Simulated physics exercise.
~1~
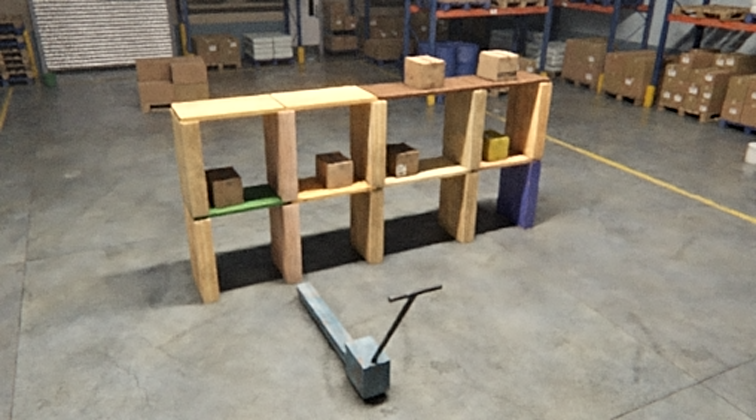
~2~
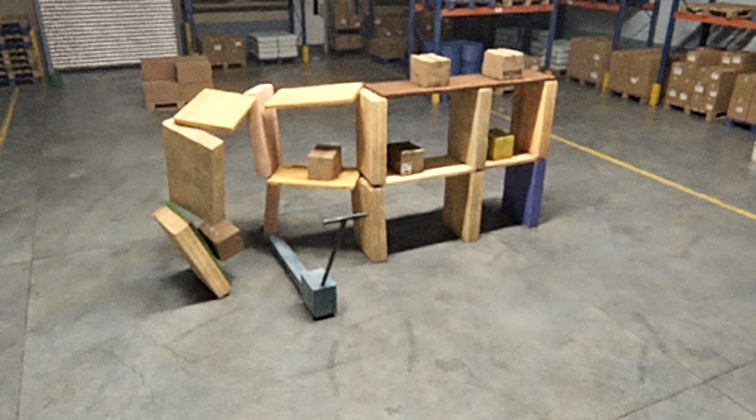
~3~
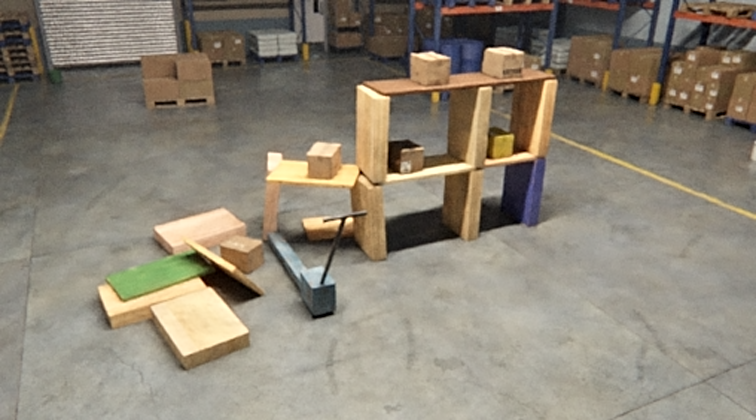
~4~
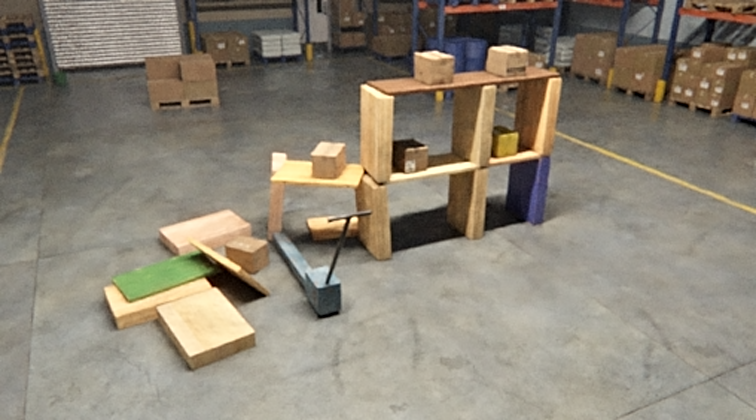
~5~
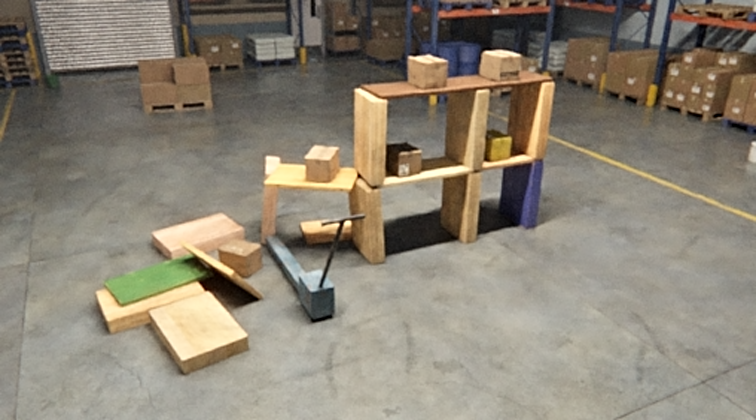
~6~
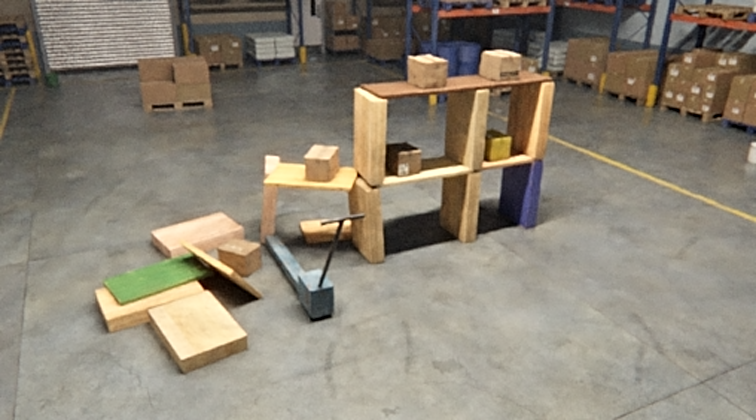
A jack knocks down the shelving's left end, green board included; the right stays standing.
